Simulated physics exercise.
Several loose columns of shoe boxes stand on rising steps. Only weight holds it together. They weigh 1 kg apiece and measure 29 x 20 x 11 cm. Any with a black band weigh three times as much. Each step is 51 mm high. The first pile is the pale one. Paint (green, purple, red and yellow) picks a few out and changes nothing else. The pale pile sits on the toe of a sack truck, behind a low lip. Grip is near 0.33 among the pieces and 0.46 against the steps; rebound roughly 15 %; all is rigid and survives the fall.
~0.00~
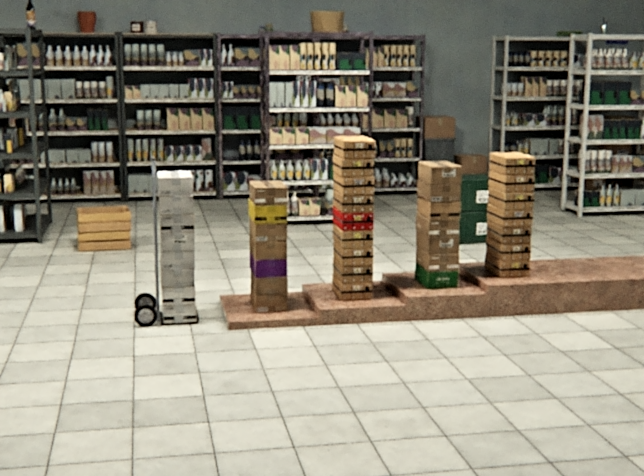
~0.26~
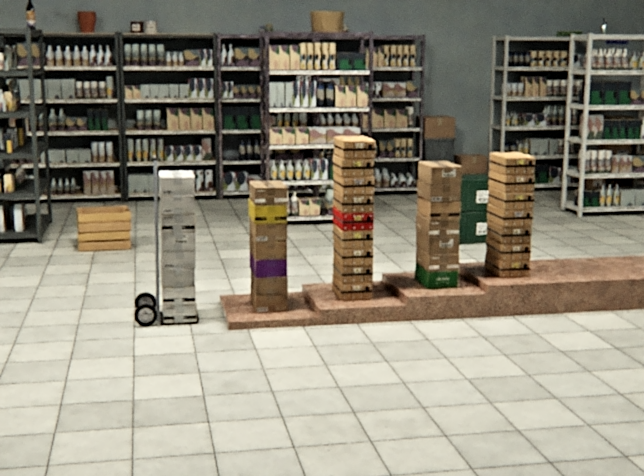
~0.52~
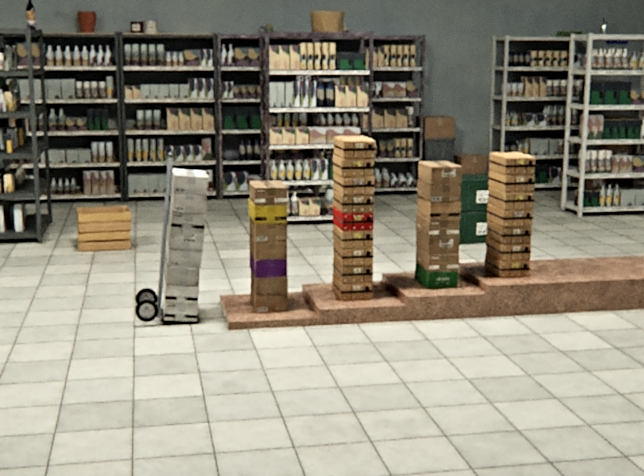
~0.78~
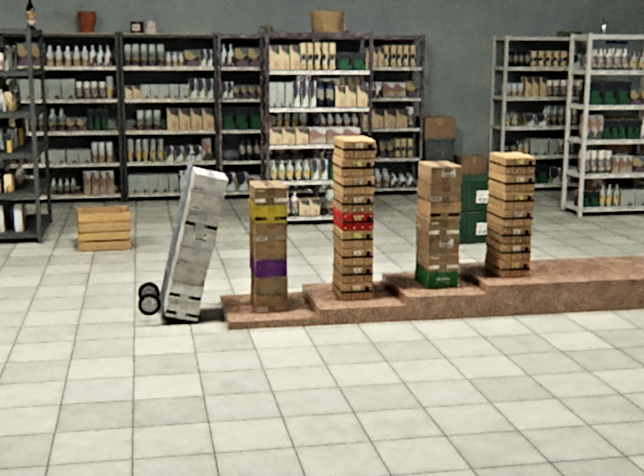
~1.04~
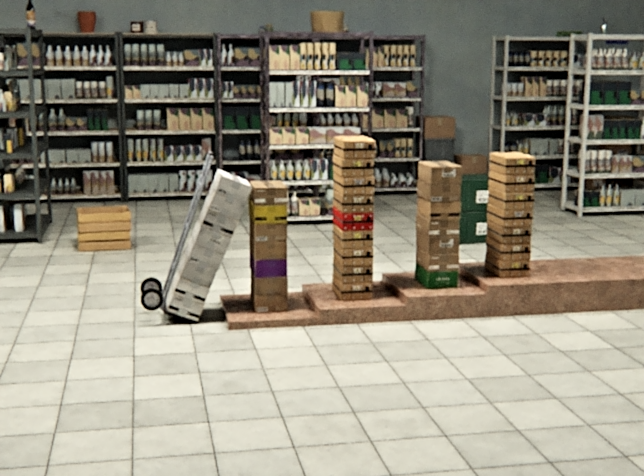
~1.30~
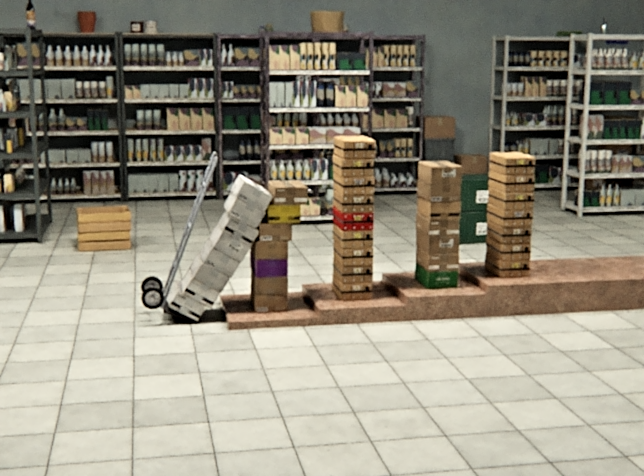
In a warehouse, a pale stack tips right off a hand truck into boxes with yellow.
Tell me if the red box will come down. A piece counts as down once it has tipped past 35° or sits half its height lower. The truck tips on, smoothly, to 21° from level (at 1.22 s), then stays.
In the end the red box holds its level.
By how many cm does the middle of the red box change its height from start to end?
About 0 cm lower.
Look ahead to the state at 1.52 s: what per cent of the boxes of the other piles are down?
By then 0 per cent.
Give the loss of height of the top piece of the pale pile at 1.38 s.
Some 10 cm lower.
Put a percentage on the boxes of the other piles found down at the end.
About 0 per cent.
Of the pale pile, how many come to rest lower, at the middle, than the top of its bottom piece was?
The count is 0.
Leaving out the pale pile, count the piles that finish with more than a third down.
The count is 0.
After 1.38 s, 4 of the pale pile down; none of the 30 other boxes down, 6 disturbed; red box unmoved; yellow box shifted 12 cm.
After 1.52 s, 8 of the pale pile down; none of the 30 other boxes down, 7 disturbed; red box unmoved; yellow box leaning 9°.
After 1.68 s, 8 of the pale pile down; none of the 30 other boxes down, 7 disturbed; red box unmoved; purple box leaning 19°.
After 1.82 s, 8 of the pale pile down; none of the 30 other boxes down, 7 disturbed; red box unmoved; purple box leaning 25°.
At rest (2.3 s), 8 of the pale pile down; none of the 30 other boxes down, 7 disturbed; red box unmoved; purple box leaning 25°; yellow box leaning 25°, 42 mm lower. As the last picture would show them, middles, red box near (354, 218), purple box near (304, 266).
